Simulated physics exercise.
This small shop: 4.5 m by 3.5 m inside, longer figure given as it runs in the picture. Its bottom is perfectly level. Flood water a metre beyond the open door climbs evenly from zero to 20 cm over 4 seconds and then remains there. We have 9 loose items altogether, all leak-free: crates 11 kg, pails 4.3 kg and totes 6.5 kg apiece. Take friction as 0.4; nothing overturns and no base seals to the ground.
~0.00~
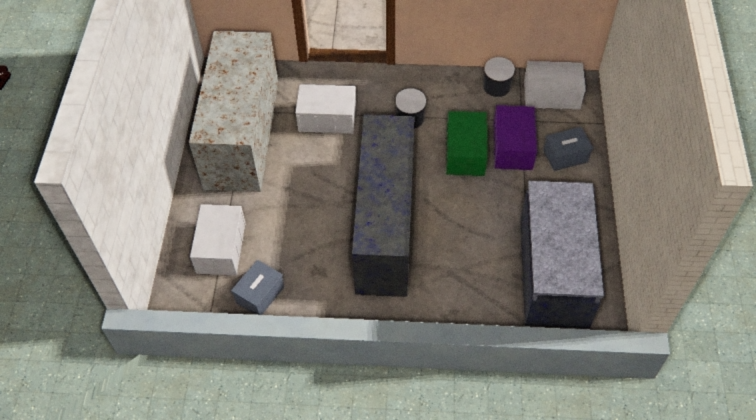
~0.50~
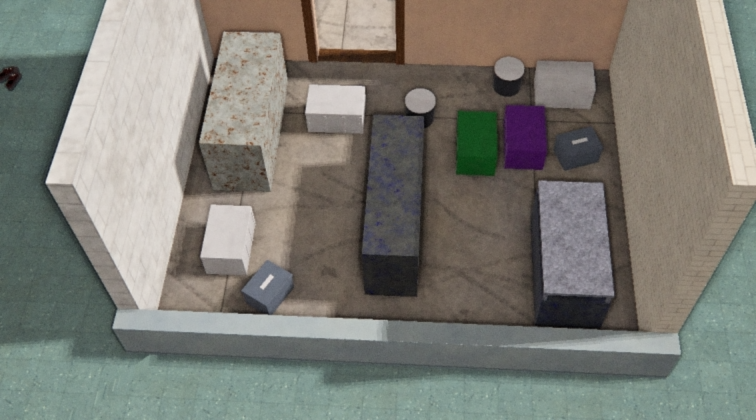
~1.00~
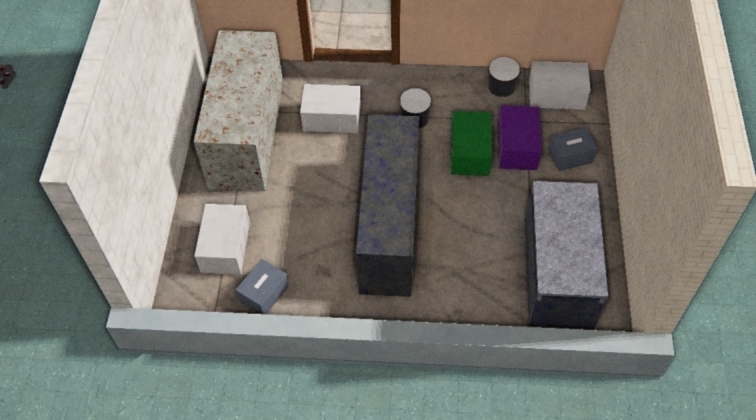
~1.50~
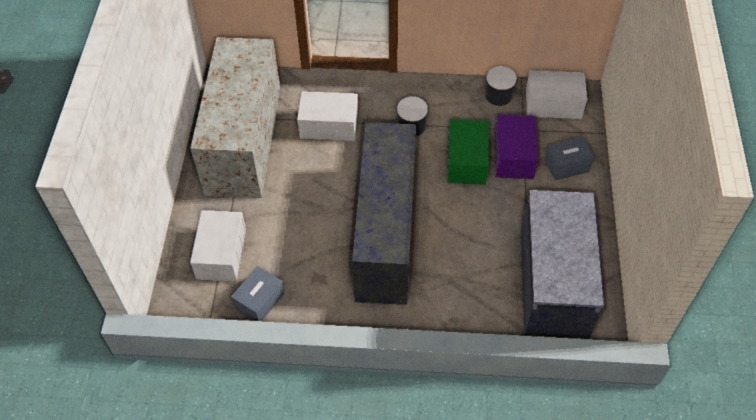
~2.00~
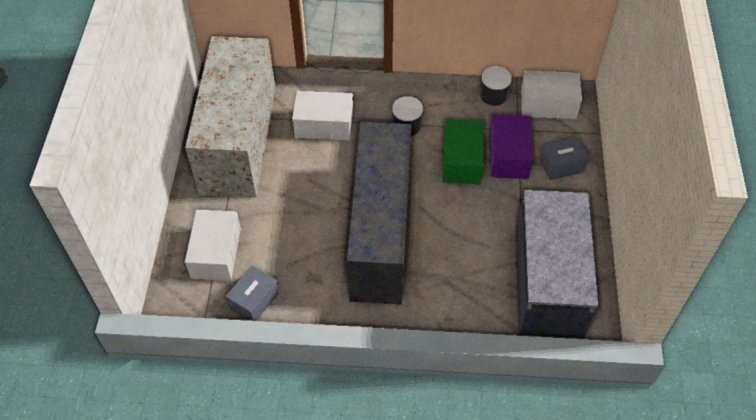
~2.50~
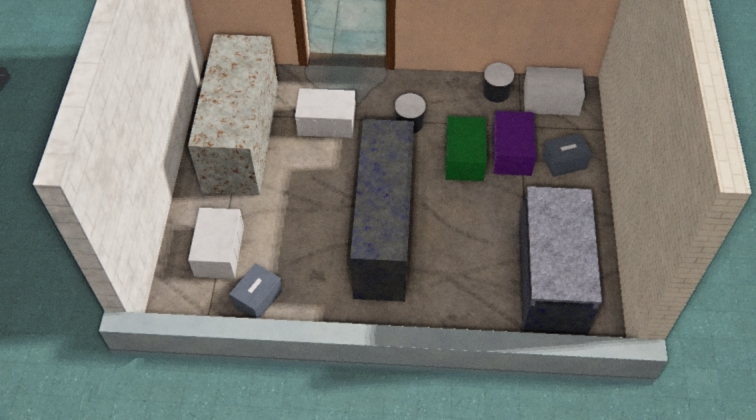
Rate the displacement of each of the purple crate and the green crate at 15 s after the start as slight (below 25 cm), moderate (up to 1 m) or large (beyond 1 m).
Purple crate: Moderate; green crate: Moderate.
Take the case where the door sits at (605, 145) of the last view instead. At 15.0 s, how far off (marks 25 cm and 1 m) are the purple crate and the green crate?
Then the purple crate travels far, the green crate travels far.
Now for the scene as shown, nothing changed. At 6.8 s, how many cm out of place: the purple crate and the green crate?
Shifts: Around 10 and 20 cm.
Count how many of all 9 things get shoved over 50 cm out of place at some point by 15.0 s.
8.
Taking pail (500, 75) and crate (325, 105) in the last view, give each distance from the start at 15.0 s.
100 cm, 250 cm.
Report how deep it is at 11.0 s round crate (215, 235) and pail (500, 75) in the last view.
I'd estimate 9 cm for the first and 4 cm for the second.
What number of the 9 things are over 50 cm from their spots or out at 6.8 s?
By that time the total stands at 2.
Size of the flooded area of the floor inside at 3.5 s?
Wet area: Approx. 1.5 m2.
After 3.5 s the purple crate is near (515, 134), 0.0 m from its start, aground; the green crate is near (467, 139), 0.0 m from its start, aground; 0 afloat.
After 6.8 s the purple crate is near (526, 134), 0.1 m from its start, aground; the green crate is near (483, 140), 0.2 m from its start, aground; 2 afloat.
After 11.0 s the purple crate is near (527, 133), 0.1 m from its start, aground; the green crate is near (487, 140), 0.2 m from its start, aground; 3 afloat.
After 15.0 s the purple crate is near (530, 104), 0.4 m from its start, afloat; the green crate is near (456, 85), 0.7 m from its start, afloat; 9 afloat.
